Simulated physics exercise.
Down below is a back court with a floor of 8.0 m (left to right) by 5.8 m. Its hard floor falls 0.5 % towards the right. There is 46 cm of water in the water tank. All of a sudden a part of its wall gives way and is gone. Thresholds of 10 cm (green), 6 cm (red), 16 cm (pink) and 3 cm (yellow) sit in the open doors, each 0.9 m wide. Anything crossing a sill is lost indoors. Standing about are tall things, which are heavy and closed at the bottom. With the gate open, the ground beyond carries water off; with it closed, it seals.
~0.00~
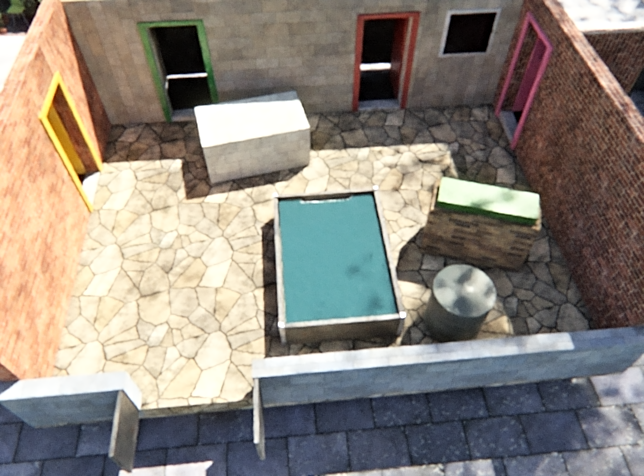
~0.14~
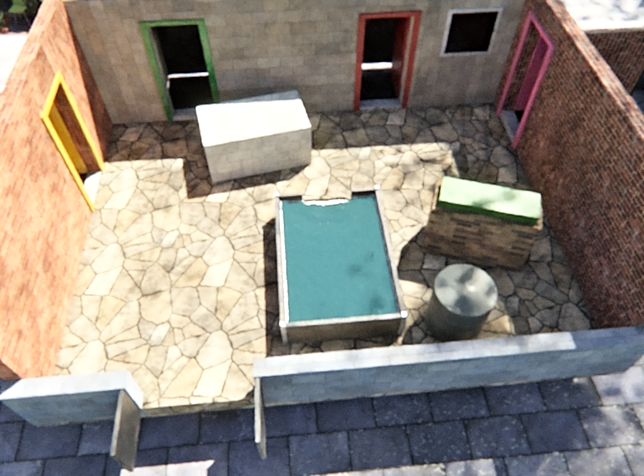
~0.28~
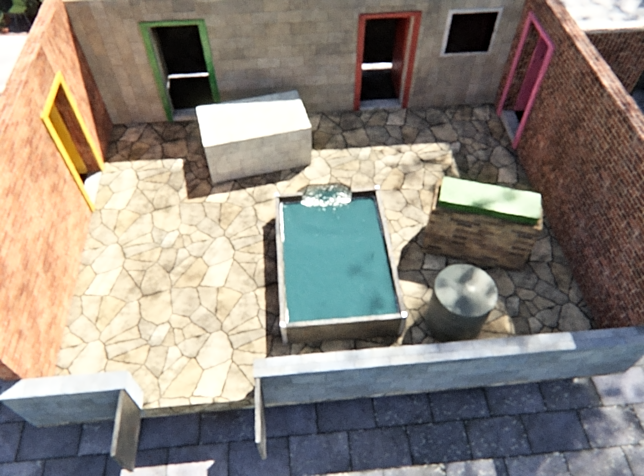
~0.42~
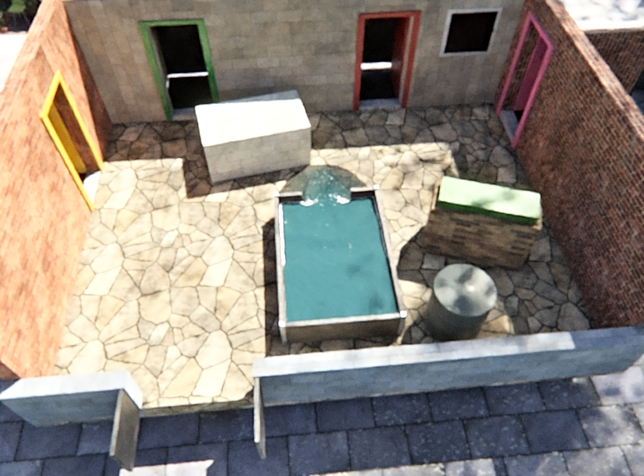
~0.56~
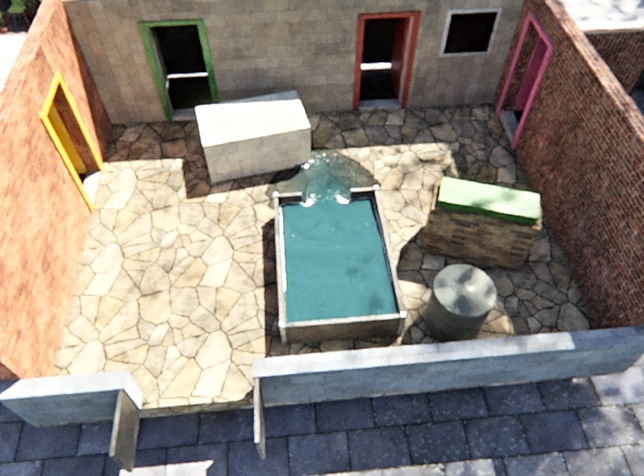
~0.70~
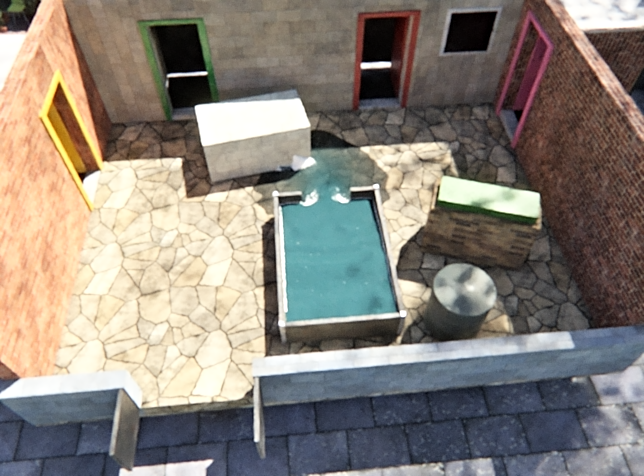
Water pouring through a gap in the far side of a rectangular tank and spreading across a sunlit stone-paved courtyard.
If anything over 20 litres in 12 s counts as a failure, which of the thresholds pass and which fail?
The green door passes. The red door fails. The pink door passes. The yellow door passes.
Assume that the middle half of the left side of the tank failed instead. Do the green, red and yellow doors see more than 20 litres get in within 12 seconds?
Against that limit: Green not over, red under, yellow over.
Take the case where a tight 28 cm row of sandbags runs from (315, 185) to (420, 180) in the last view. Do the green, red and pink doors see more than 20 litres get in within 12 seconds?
So green comes out low enough, red comes out low enough and pink comes out low enough.
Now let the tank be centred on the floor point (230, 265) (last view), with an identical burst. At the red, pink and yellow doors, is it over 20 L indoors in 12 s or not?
Red: Within limit; pink: Within limit; yellow: Too much.
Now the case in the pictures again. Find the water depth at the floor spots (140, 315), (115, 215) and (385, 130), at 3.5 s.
Spot one 0 cm, spot two 2 cm, spot three 4 cm.
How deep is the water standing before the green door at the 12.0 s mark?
Reading: Close to 3.0 cm.
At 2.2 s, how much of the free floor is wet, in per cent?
Wet share: Near 25 percent.
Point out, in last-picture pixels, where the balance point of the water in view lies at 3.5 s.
About (330, 214).
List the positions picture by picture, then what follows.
In the first frame, still water, 46 cm deep, in the water tank at (333, 254).
In the second frame, the front is at a hidden place, 0.5 m from the gap on the water tank's far side; 0.2 m2 of floor is under water; 46 cm left at the back of the water tank.
In the third frame, the front is at (305, 190), 0.7 m from the gap on the water tank's far side; 0.5 m2 of floor is under water; 46 cm left at the back of the water tank.
In the fourth frame, the front is at (315, 168), 1.2 m from the gap on the water tank's far side; 1.2 m2 of floor is under water; 46 cm left at the back of the water tank.
In the fifth frame, water pours out on the water tank's far side and has run 1.6 m, to (325, 150); typically 4 cm deep outside, 46 cm at the water tank's back.
In the sixth frame, water pours out on the water tank's far side and has run 2.1 m, to (322, 133); typically 4 cm deep outside, 46 cm at the water tank's back.
After 1.4 s water covers 15 % of the floor and is deepest (26 cm) near (283, 170); green door not reached, red door not reached, pink door not reached, yellow door not reached.
After 2.2 s water covers 25 % of the floor and is deepest (28 cm) near (302, 168); green door not reached, red door 15 cm at the sill, 12 L in, pink door not reached, yellow door not reached.
After 3.5 s water covers 40 % of the floor and is deepest (21 cm) near (490, 103); green door 1 cm at the sill, 0 L in, red door 14 cm at the sill, 62 L in, pink door 9 cm at the sill, 0 L in, yellow door not reached.
After 7.0 s water covers 65 % of the floor and is deepest (12 cm) near (302, 168); green door 3 cm at the sill, 0 L in, red door 9 cm at the sill, 112 L in, pink door 10 cm at the sill, 0 L in, yellow door 3 cm at the sill, 1 L in.
After 12.0 s water covers 95 % of the floor and is deepest (8 cm) near (489, 120); green door 3 cm at the sill, 0 L in, red door 6 cm at the sill, 121 L in, pink door 7 cm at the sill, 0 L in, yellow door 3 cm at the sill, 2 L in.
